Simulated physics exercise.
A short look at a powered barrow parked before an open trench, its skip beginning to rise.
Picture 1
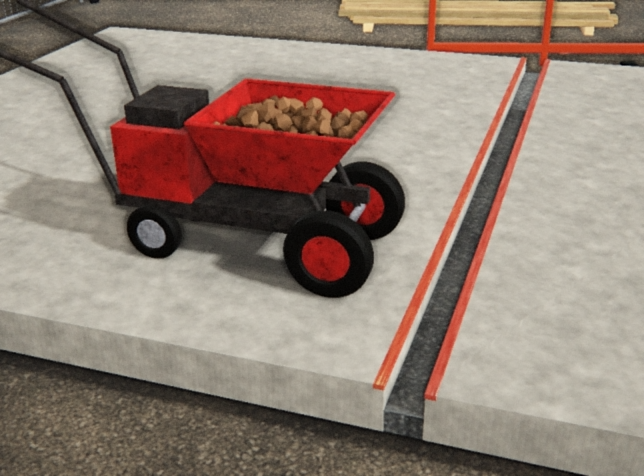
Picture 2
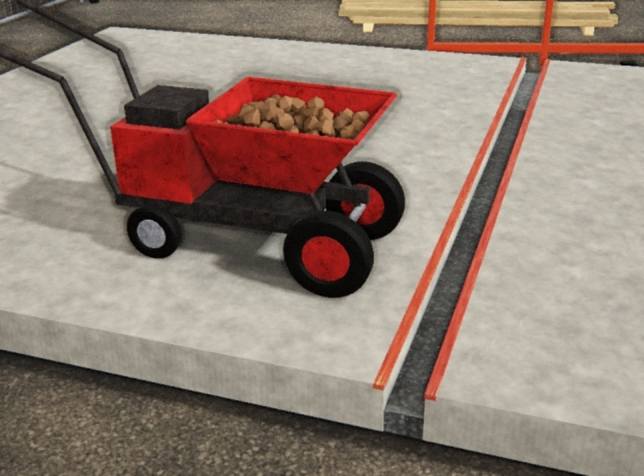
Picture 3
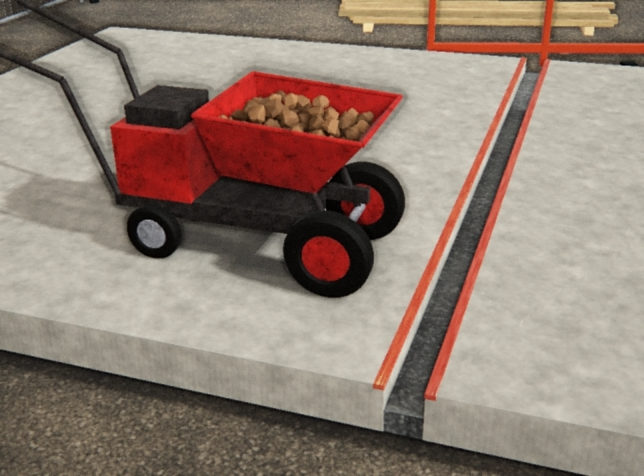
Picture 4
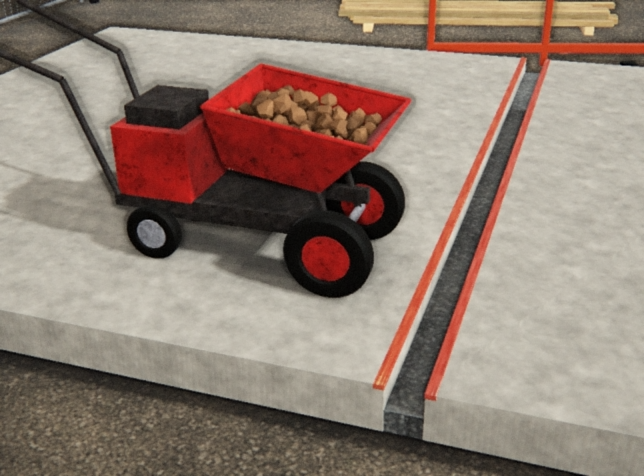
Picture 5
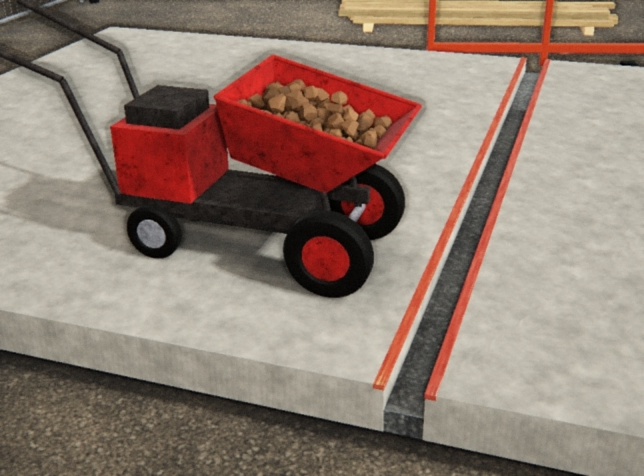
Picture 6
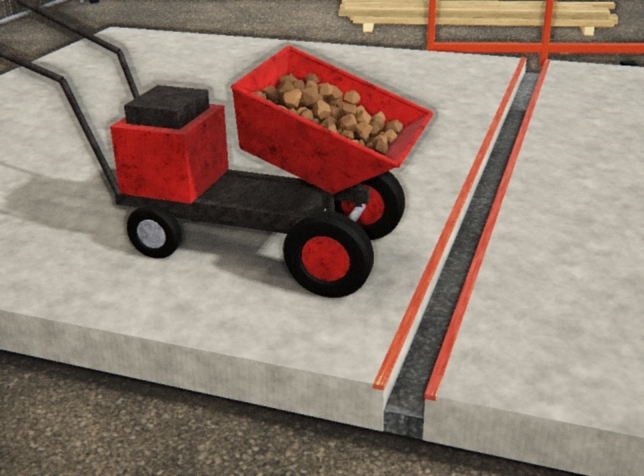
The red skip of a parked barrow, loaded with brown clods, tilts steadily toward the right.
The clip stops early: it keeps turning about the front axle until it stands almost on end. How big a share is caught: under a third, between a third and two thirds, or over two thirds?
Between the edges lies less than a third of the load.
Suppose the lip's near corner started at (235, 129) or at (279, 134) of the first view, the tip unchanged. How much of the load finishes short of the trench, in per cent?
The first gives 60 %, the second 30 %.
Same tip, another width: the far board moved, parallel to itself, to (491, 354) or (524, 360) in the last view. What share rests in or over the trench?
In turn 50 and 80 in a hundred.
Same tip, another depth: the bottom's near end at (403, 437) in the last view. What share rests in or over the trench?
Close to 10 per cent.
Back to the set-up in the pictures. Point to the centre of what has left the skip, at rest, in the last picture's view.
Roughly at (526, 286).
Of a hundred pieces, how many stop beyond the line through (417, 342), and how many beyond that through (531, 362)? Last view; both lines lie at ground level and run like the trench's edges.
In turn 100 and 40 in a hundred.
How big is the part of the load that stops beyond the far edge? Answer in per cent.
Some 90 per cent.
Soon, skip tipped steeply; all in the skip.
A while on, skip tipped right over; about two thirds in the skip; about a third beyond it; a stray few falling.
Towards the end, skip tipped right over; a stray few in the skip; a stray few in or heaped over the trench; nearly all beyond it.
Finally, skip tipped right over; a small part in or heaped over the trench; nearly all beyond it.
